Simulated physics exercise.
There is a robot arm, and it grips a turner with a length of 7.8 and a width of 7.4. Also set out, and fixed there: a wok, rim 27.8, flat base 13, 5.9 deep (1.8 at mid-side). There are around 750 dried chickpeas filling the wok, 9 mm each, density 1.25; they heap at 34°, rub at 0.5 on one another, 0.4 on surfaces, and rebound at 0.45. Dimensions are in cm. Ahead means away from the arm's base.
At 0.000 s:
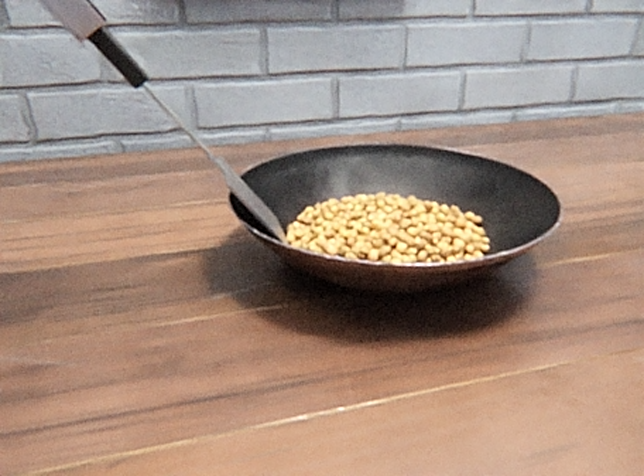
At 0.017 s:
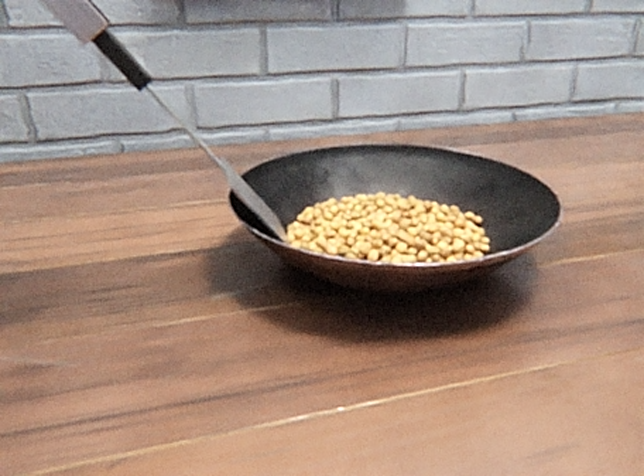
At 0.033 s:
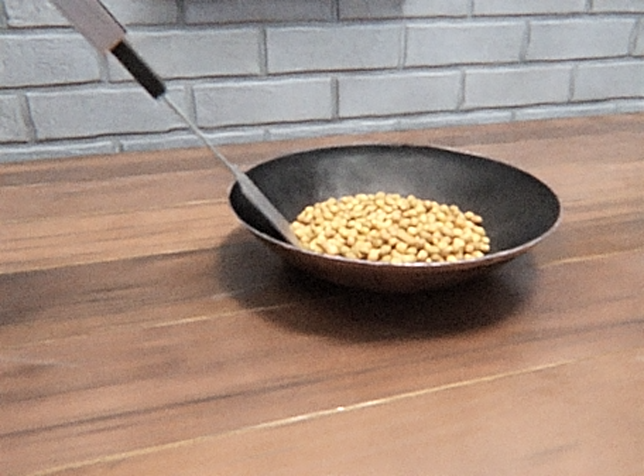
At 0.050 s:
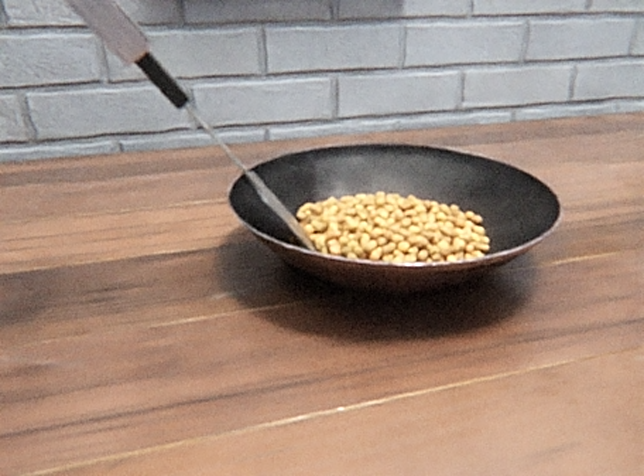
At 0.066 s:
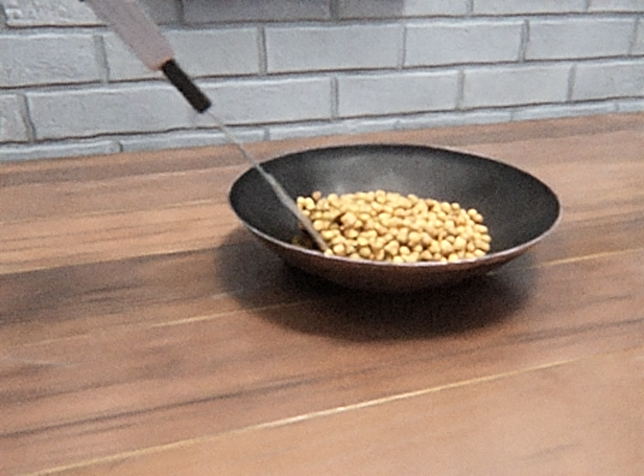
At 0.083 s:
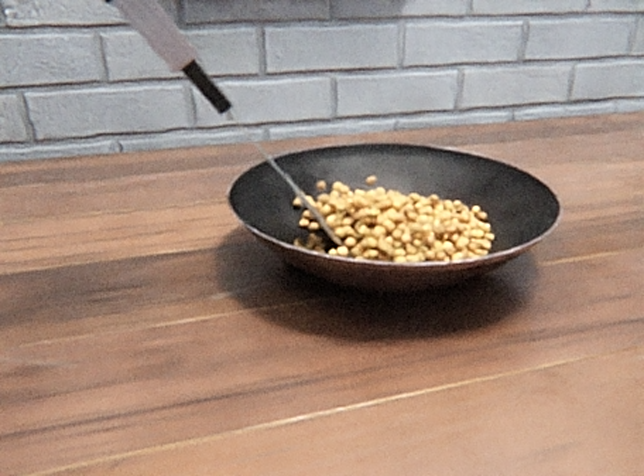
On a brown wooden tabletop before a grey brick wall, the scene is viewed from slightly above by a still camera. A dark, shallow wok right of centre holds a heap of pale yellow chickpeas, with a metal turner, its handle grey and black, slanting in from the upper left. The turner rests briefly, then slides rightward into the heap, pushing and stirring up the chickpeas on its left side.
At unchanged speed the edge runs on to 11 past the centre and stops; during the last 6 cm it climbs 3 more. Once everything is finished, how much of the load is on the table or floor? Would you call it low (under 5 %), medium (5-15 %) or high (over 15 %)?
I would call it high.
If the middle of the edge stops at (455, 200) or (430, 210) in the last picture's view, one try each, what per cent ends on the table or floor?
About 10 and 0 per cent.
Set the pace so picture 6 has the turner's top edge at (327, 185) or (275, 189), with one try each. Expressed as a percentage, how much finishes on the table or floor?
Around 35 per cent, then around 20 per cent.
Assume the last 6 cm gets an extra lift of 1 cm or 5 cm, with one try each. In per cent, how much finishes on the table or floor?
35 and 25 per cent.
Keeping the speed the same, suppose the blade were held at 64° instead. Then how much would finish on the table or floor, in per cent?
I'd put it at about 30 per cent.
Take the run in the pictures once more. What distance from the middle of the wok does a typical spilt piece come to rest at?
About 40 centimetres.
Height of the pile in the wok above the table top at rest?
It reaches about 4.5 cm.
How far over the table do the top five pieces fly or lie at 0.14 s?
7 cm or so.
By 0.14 s, sloping 54°, highest piece 9 above the table; 751 in the wok.
By 0.20 s, sloping 54°, highest piece 8 above the table; 751 in the wok.
By 0.43 s, sloping 54°, highest piece 15 above the table; 545 in the wok, 66 on the table or floor, 140 on the blade or in flight.
By 1.48 s, sloping 54°, highest piece 4 above the table; 545 in the wok, 206 on the table or floor.
Final count, 545 in the wok, 206 on the table or floor. That is 27 % on the table or floor.
